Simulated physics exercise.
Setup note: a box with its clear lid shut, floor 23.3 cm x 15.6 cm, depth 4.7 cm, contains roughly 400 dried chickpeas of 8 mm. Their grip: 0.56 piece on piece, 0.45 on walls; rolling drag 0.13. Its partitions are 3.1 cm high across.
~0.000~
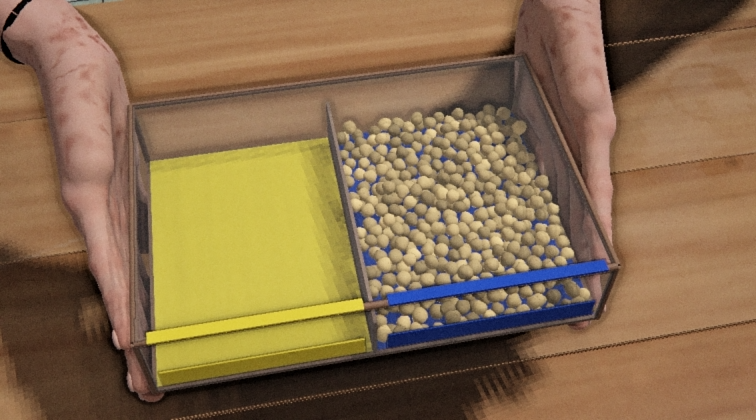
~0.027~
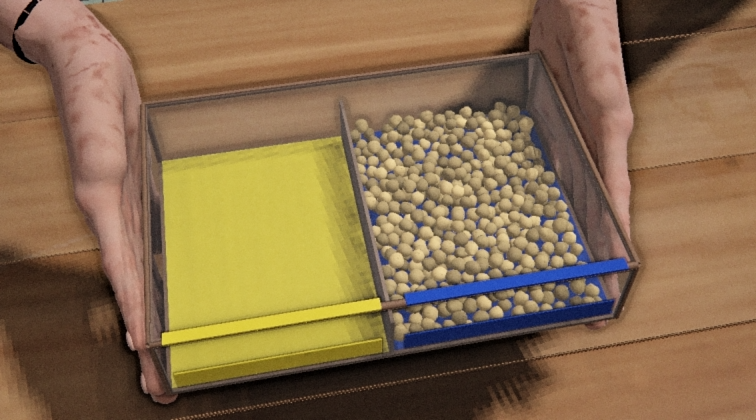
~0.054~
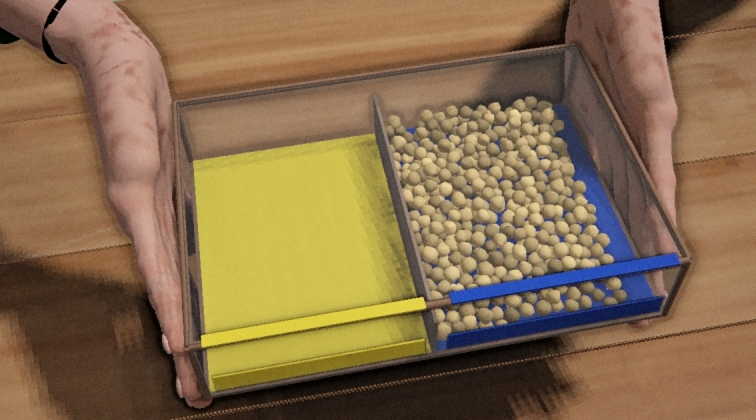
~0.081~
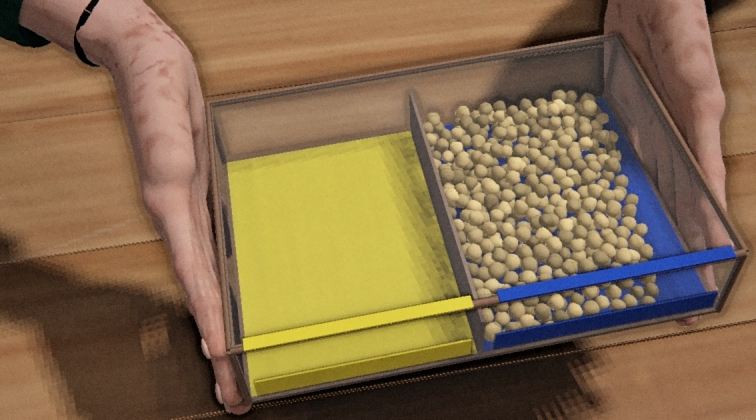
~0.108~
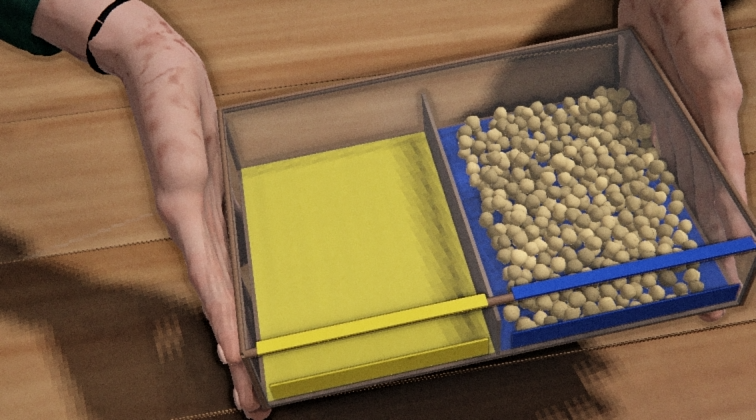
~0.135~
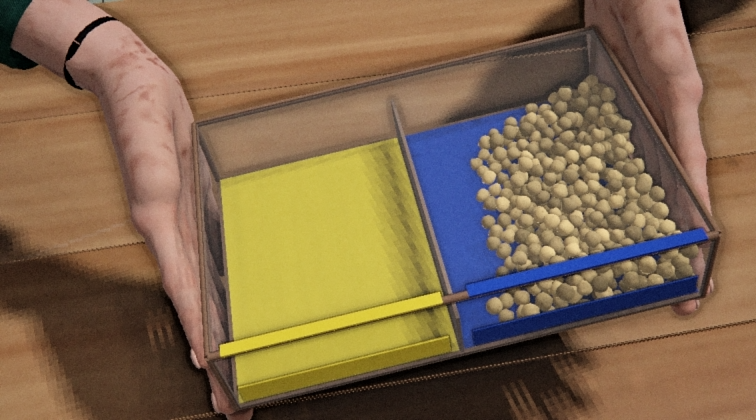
Chickpeas shifting left, then right across the blue half of a clear two-part box as hands slide it right, then back left.
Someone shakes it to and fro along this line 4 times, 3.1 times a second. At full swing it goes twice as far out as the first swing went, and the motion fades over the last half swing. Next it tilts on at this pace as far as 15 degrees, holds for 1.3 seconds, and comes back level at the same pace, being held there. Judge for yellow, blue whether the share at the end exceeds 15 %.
Yellow: It does; blue: It does.
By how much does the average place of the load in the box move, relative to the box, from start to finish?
Roughly 4.5 cm.
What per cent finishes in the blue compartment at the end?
70 percent, roughly.
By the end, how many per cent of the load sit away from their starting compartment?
Share displaced from original compartment: Approx. 30 %.
Then, at 0.67 s, tilt 15 degrees; yellow 25 %, blue 75 %; middle of all pieces near (437, 179).
After 1.12 s, tilt 15 degrees; yellow 25 %, blue 75 %; middle of all pieces near (494, 213).
After 1.53 s, tilt 15 degrees; yellow 30 %, blue 70 %; middle of all pieces near (408, 190).
After 1.92 s, tilt 0 degrees; yellow 30 %, blue 70 %; middle of all pieces near (381, 193).
In the end, at 2.2 s, yellow 30 %, blue 70 %.
